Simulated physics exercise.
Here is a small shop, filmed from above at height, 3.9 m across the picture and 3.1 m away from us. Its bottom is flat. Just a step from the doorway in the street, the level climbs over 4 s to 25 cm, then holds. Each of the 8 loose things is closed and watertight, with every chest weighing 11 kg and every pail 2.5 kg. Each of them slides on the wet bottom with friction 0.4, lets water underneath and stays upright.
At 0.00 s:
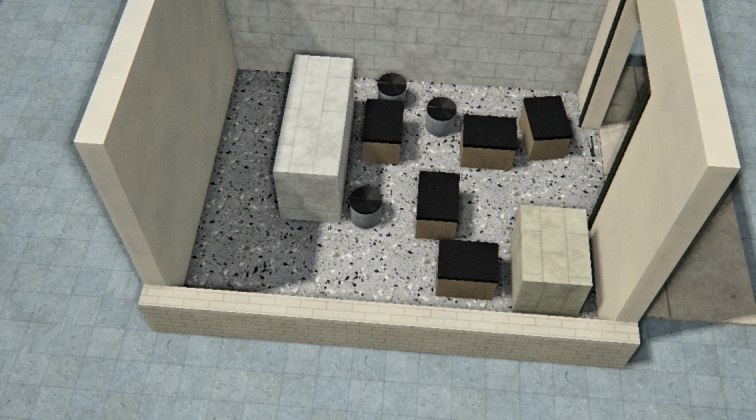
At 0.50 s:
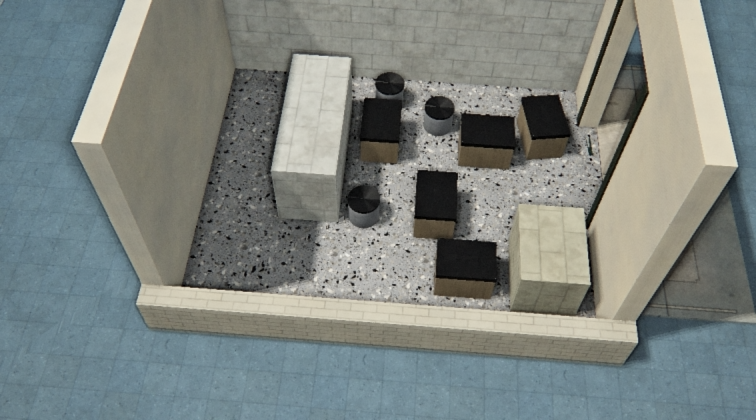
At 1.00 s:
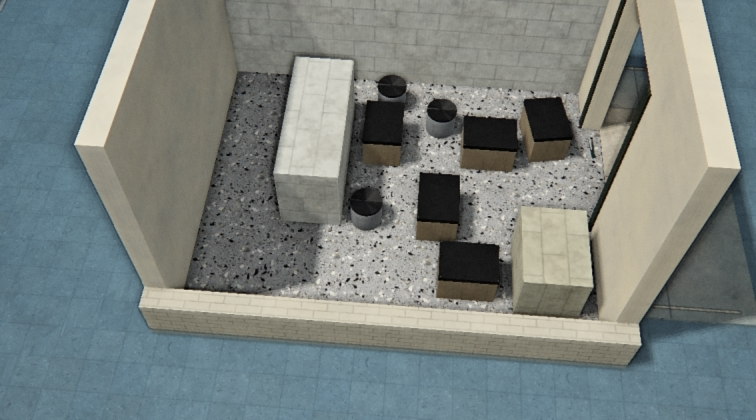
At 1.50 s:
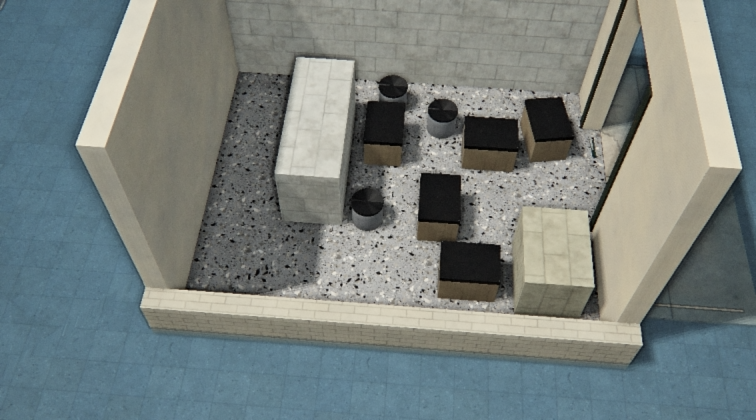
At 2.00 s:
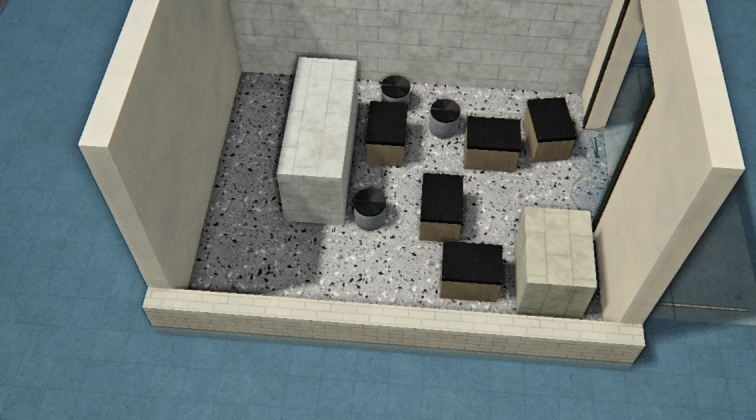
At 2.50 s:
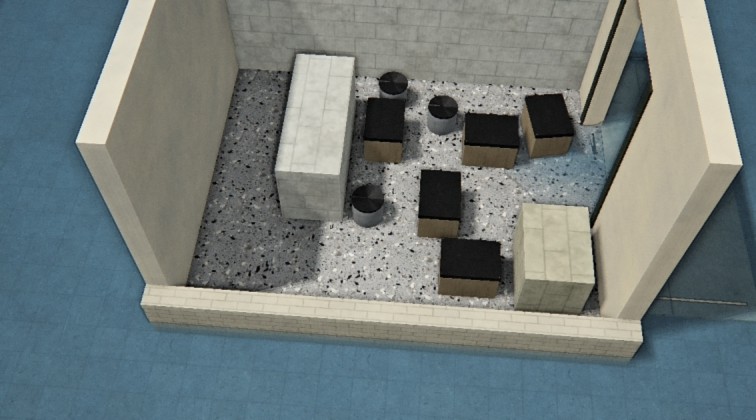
A small roofless shop with dark-topped boxes and round pails sat still as the paving outside turned blue with water, and then a shallow patch crept in through the doorway on the right.
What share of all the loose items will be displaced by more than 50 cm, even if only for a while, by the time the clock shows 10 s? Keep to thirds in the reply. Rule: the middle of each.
My answer: Two thirds or more.
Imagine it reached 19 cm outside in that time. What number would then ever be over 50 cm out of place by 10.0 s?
Count under that change: 7.
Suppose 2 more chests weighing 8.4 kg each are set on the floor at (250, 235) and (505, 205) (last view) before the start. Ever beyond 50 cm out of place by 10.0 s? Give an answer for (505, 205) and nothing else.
Above the mark.
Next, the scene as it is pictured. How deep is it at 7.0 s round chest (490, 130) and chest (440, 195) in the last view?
Depths: Near 13 cm, then near 10 cm.
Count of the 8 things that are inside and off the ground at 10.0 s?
Count: 8.
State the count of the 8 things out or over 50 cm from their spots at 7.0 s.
By that point, 6.
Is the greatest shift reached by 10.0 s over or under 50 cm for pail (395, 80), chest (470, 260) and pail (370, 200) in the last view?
Taking them in turn, the first is beyond the limit, the second within the limit and the third beyond the limit.
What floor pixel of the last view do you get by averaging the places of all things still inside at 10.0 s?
Mean position: Approximately (343, 238).
After 3.5 s 0 of 8 are over 50 cm from their spots; 0 afloat.
After 4.5 s 2 of 8 are over 50 cm from their spots; 1 afloat.
After 7.0 s 6 of 8 are over 50 cm from their spots; 7 afloat.
After 10.0 s 7 of 8 are over 50 cm from their spots, and 7 have been at some point; 8 afloat.
